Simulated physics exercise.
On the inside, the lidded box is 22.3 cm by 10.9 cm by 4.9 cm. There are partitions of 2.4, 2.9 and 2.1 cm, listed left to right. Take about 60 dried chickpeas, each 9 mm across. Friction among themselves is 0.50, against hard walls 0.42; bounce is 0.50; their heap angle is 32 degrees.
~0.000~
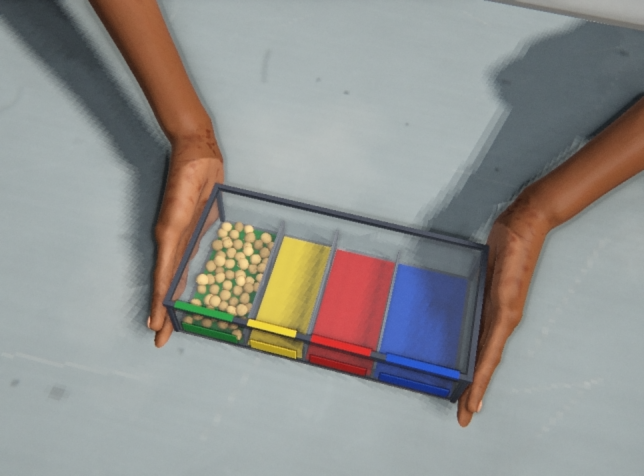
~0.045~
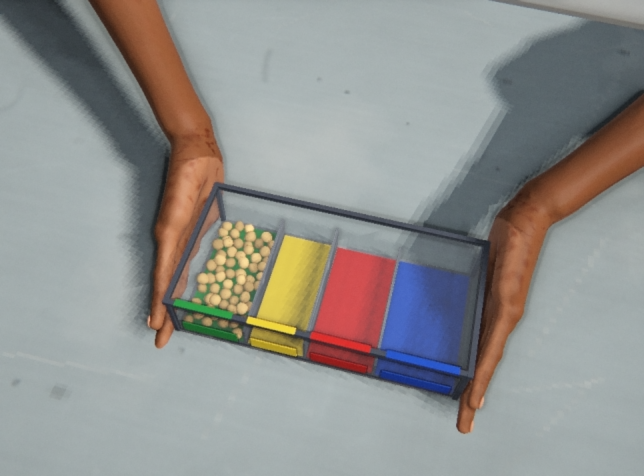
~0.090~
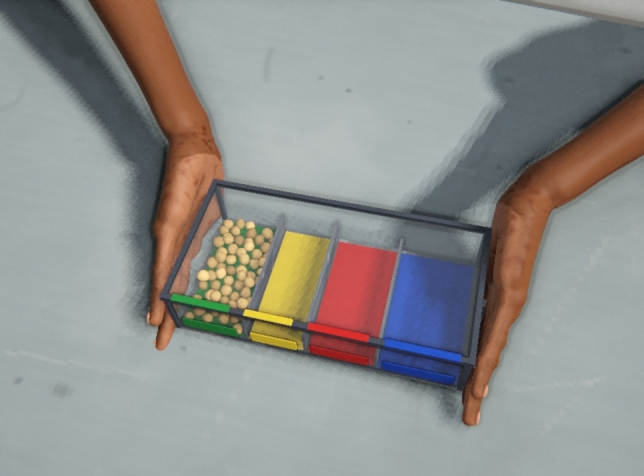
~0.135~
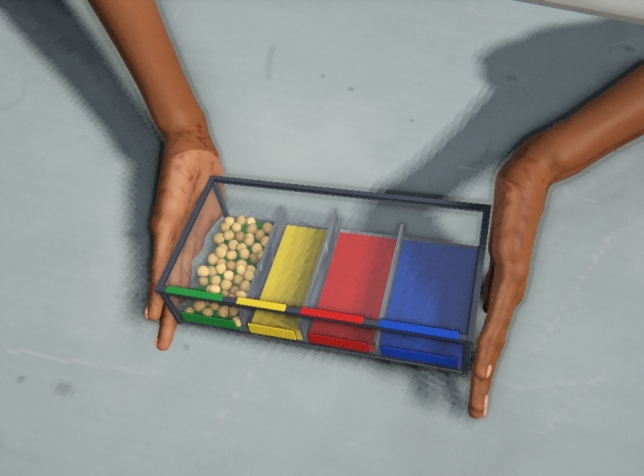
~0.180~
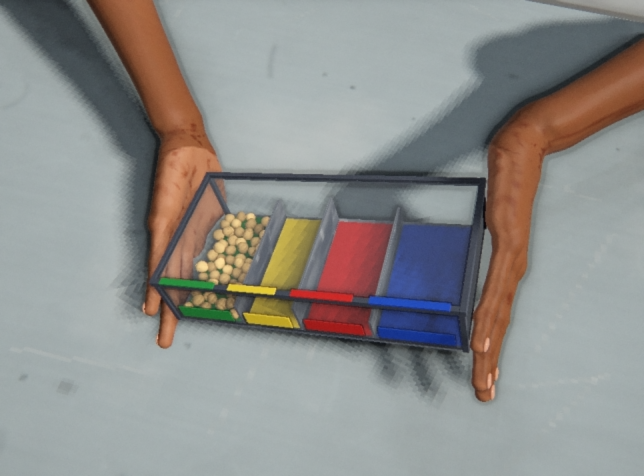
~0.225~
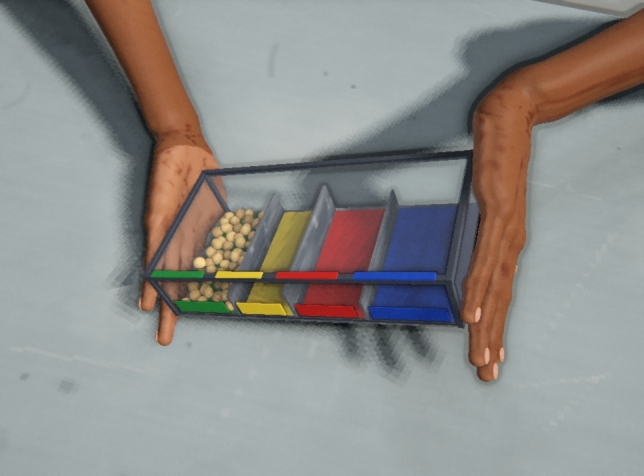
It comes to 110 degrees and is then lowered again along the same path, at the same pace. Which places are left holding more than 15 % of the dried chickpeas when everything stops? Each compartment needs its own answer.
In the end red: Stays behind the line. Blue: Stays behind the line. Green: Crosses the line. Yellow: Stays behind the line.
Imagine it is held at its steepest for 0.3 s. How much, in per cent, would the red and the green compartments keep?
That would leave red with 0 percent and green with 100 percent.
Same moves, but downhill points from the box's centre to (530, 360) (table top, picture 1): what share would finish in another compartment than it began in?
Near 100 percent, give or take.
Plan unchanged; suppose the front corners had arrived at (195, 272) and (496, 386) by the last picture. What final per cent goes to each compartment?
Final per cent - red: 0; blue: 85; green: 0; yellow: 15.
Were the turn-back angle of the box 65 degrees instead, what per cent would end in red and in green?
Then red would get 0 per cent and green 100 per cent.
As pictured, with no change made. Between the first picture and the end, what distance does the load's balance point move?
It moves around 1.5 centimetres.
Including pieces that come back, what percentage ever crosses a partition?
The share comes out near 0 per cent.
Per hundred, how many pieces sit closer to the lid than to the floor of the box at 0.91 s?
Roughly 70 per cent.
After 0.91 s, tilt 109 degrees; green 100 %.
After 1.37 s, tilt 47 degrees; green 100 %.
Then, at 1.91 s, tilt 0 degrees; green 100 %.
By 2.3 s all is still; red 0 %, blue 0 %, green 100 %, yellow 0 %.
